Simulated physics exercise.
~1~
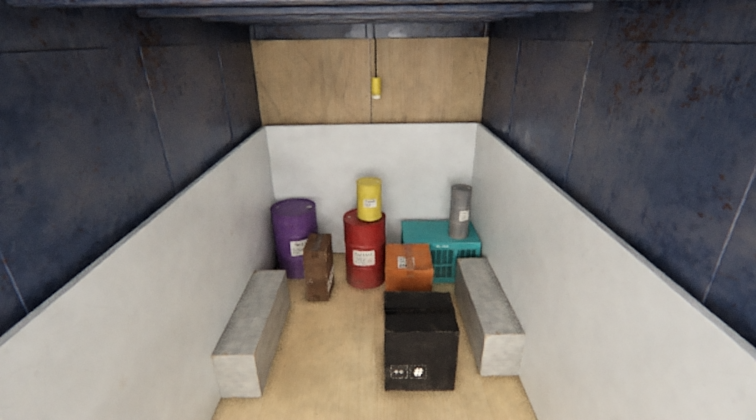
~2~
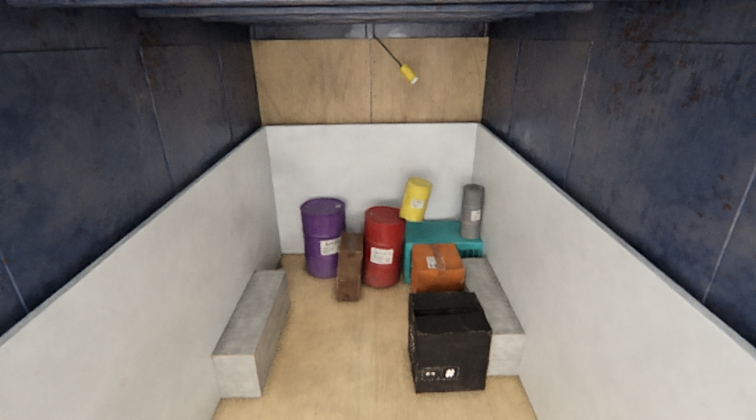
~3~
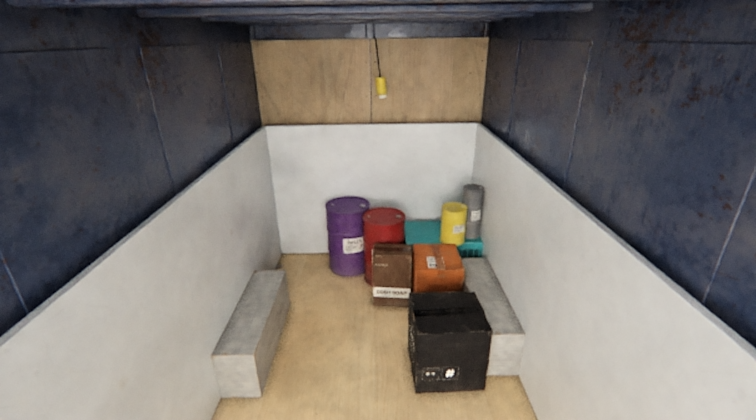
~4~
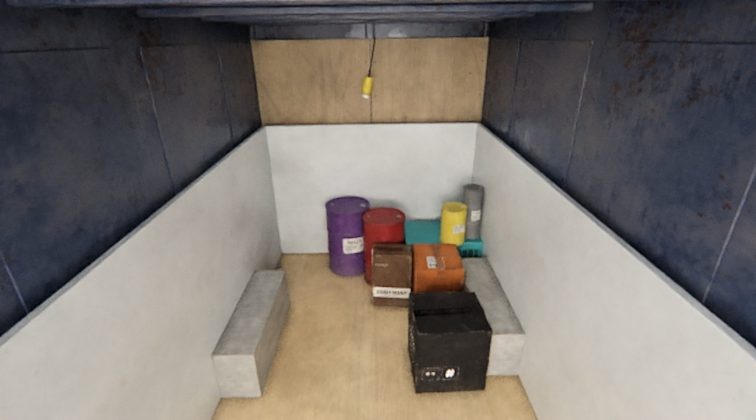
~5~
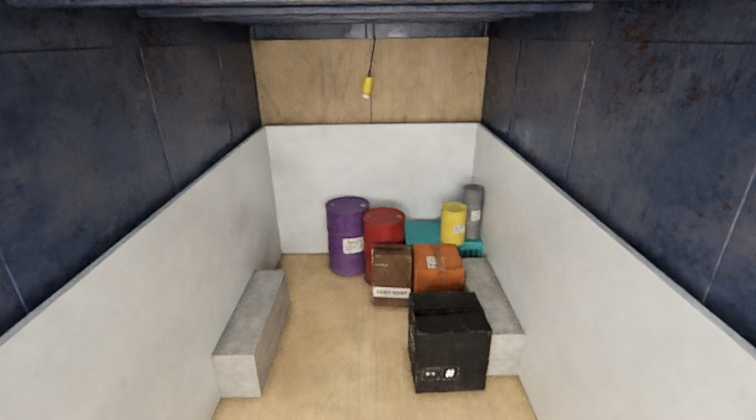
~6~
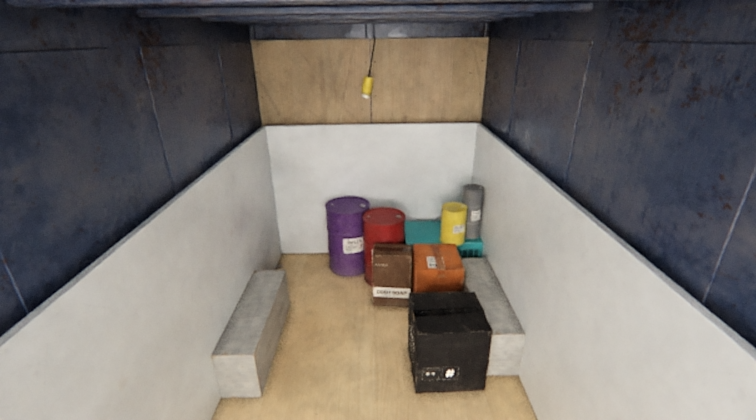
Drums and boxes sliding right in a van's cargo hold, a yellow canister dropping off a red drum, then everything resting upright.
